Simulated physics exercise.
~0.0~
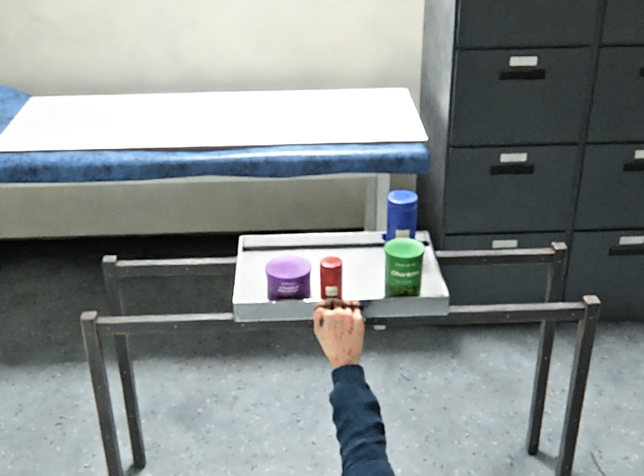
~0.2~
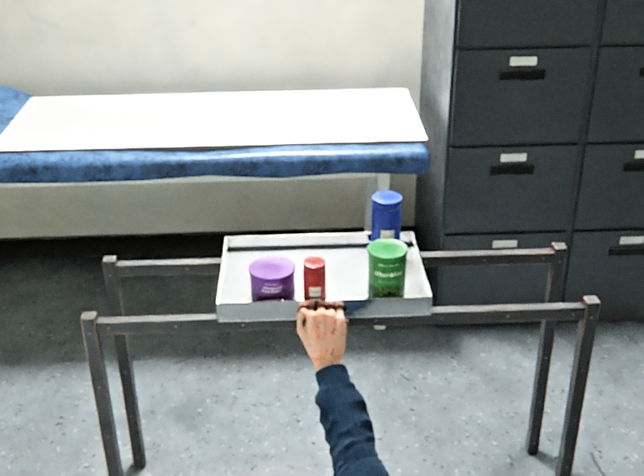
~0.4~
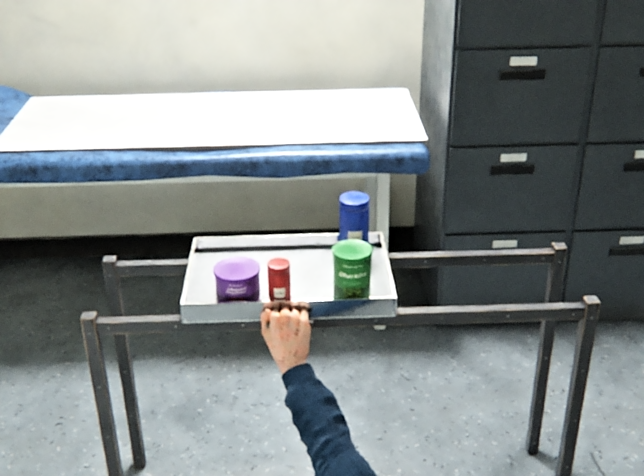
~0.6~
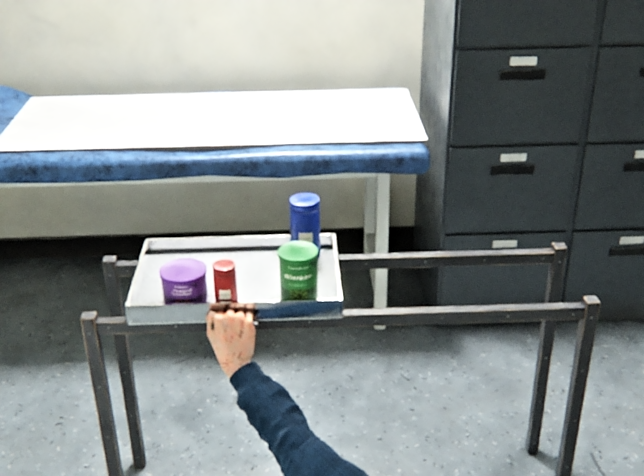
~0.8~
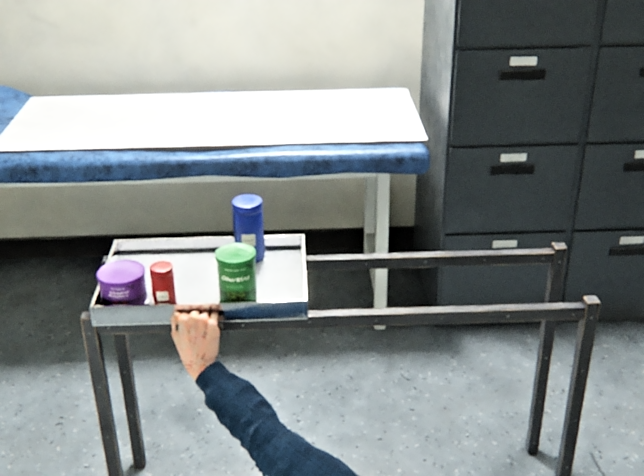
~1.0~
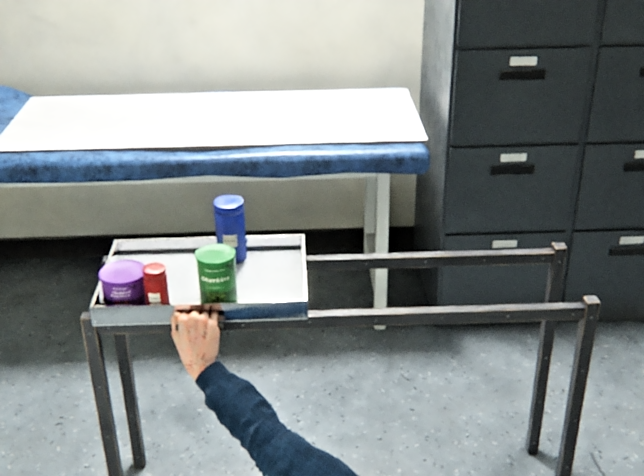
A hand pushes a tray left until it stops, and the upright containers slide left.
